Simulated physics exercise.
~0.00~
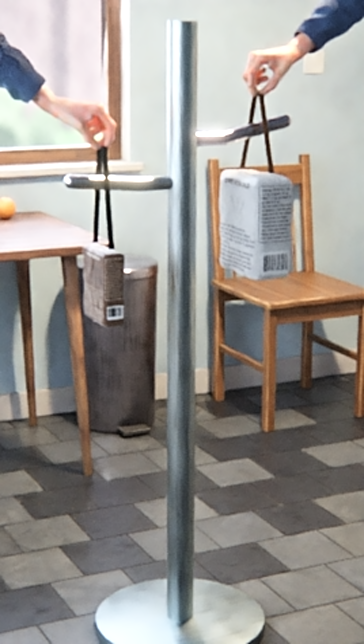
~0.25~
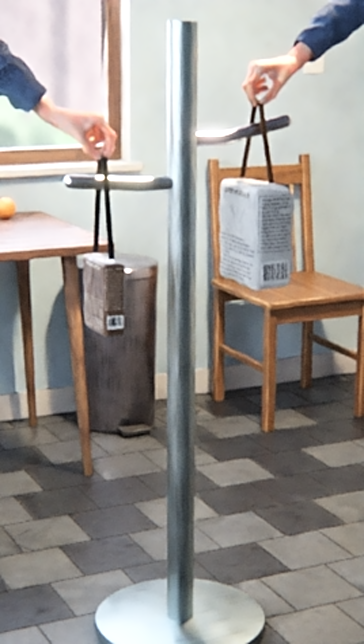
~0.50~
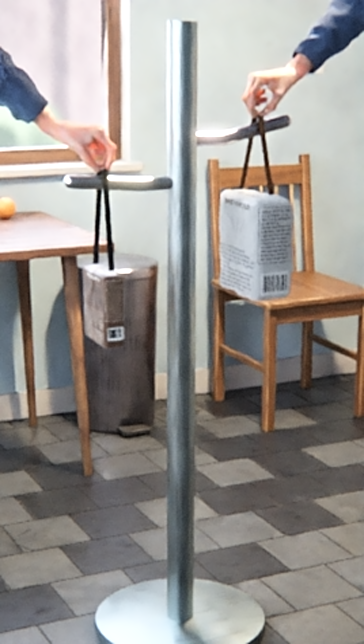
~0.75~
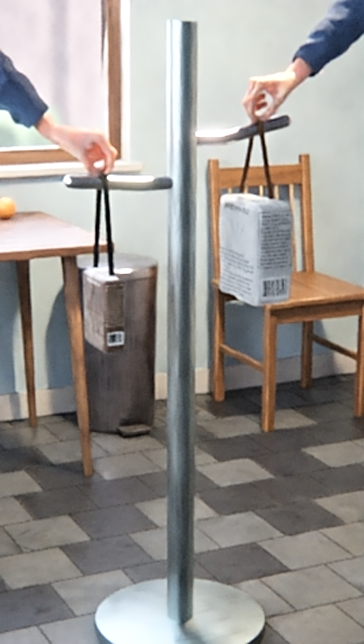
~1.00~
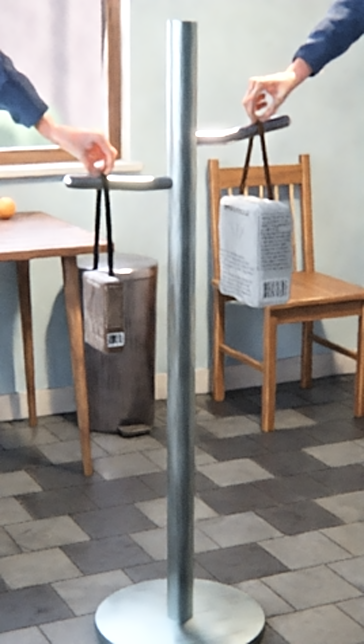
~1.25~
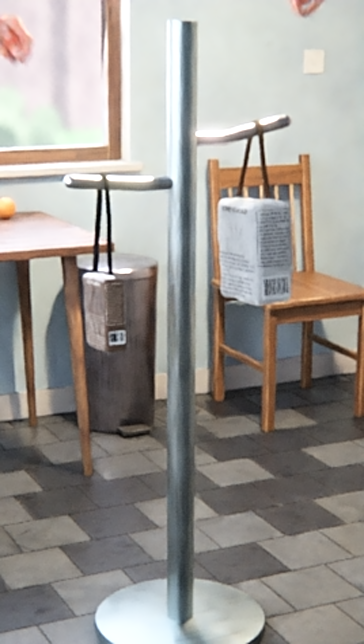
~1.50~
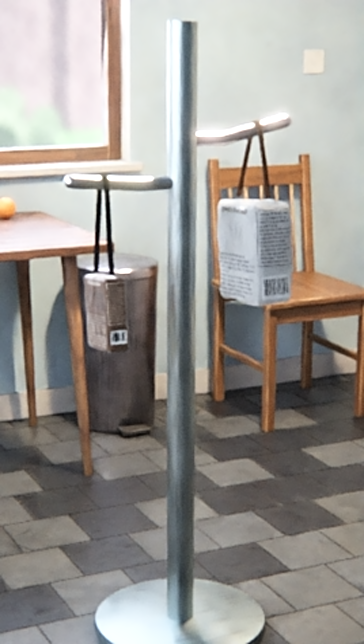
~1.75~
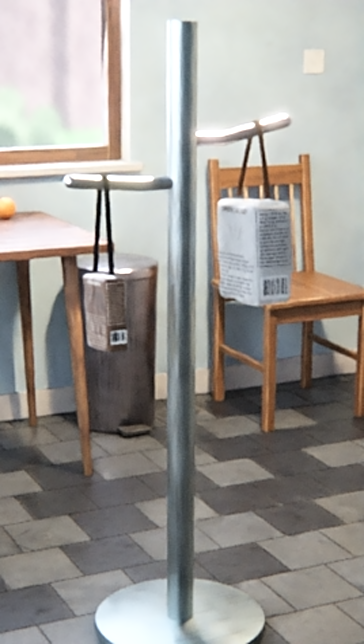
In a kitchen with a dark tiled floor, two hands lower a brown pouch and a white sack by their dark loops at the left and right pegs of a metal stand, then let go and withdraw, leaving both hanging upright and still.
